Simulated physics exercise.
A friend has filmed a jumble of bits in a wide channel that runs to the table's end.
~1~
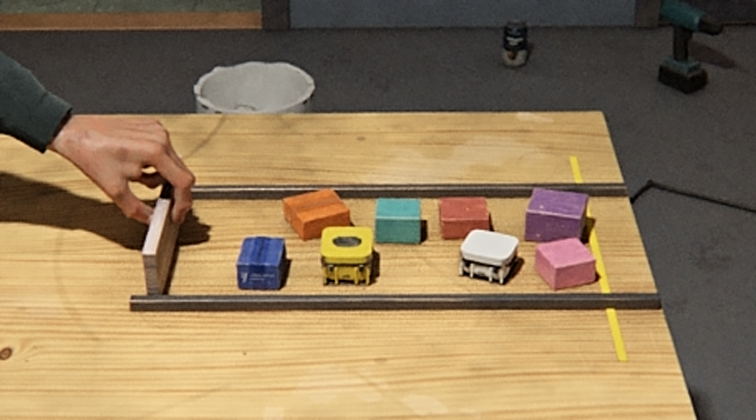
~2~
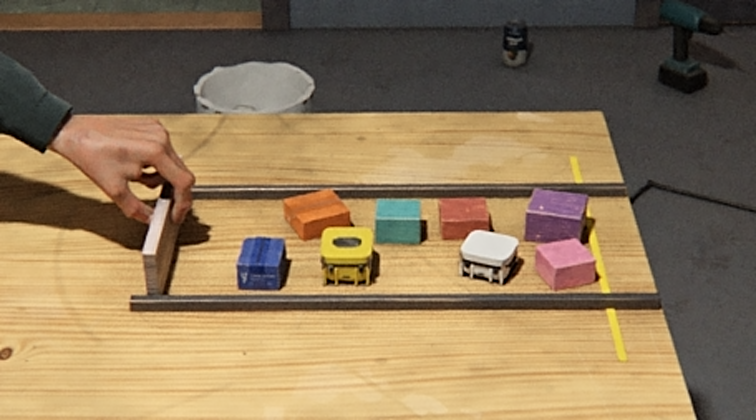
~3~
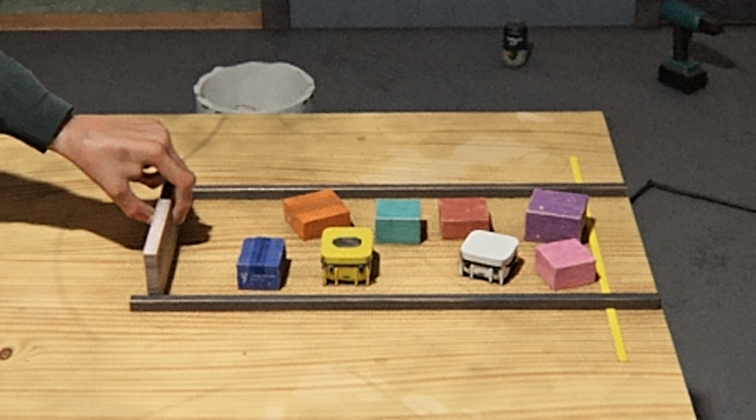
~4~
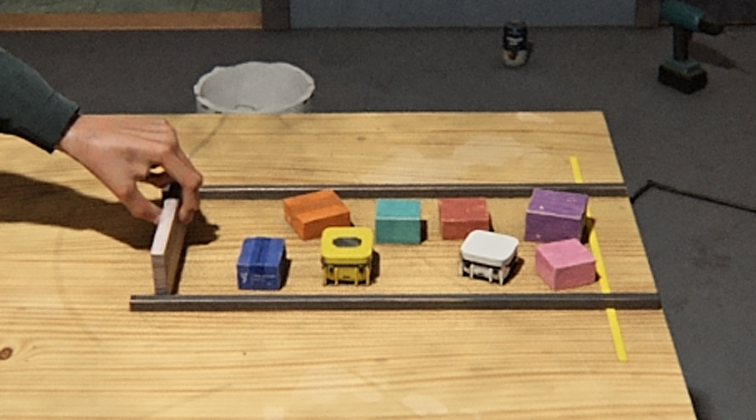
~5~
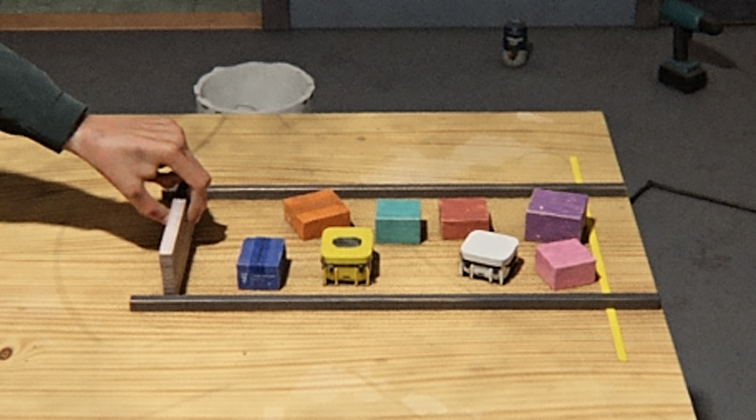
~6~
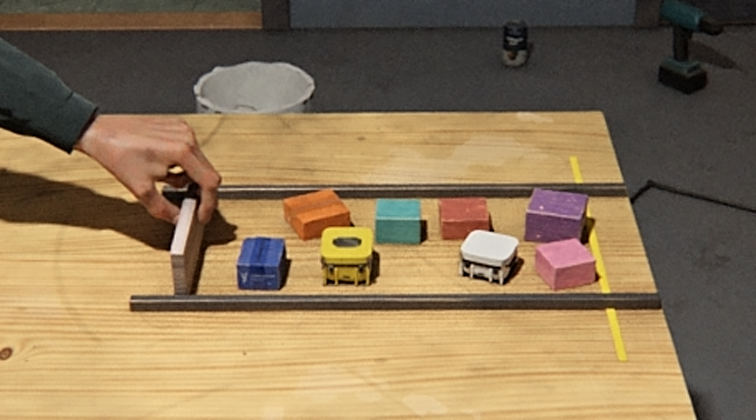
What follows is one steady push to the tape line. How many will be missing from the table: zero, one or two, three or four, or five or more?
The number that fall off is five or more.
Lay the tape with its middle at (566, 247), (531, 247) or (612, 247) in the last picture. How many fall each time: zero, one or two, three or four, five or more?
For each place: Three or four; 3 or 4; 5 or more.
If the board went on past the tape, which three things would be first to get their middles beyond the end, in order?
In order: The purple block, then the pink block, then the red block.
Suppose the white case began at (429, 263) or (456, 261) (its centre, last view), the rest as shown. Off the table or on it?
In that order, it goes over; drops off.
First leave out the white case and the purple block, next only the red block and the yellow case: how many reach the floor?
First 4, then 4.
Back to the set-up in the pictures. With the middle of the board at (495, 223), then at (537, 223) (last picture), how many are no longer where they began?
At the one place 8, at the other 8.
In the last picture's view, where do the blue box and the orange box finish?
The blue box at (624, 265), the orange box at (616, 219).
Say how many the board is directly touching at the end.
In contact: 2.
Soon after, none off yet; purple block at rest near (557, 218); pink block at rest near (565, 264); white case at rest near (489, 258).
At rest, the number that fall off is five or more; fallen, yellow case, turquoise block, red block, white case, pink block and purple block.
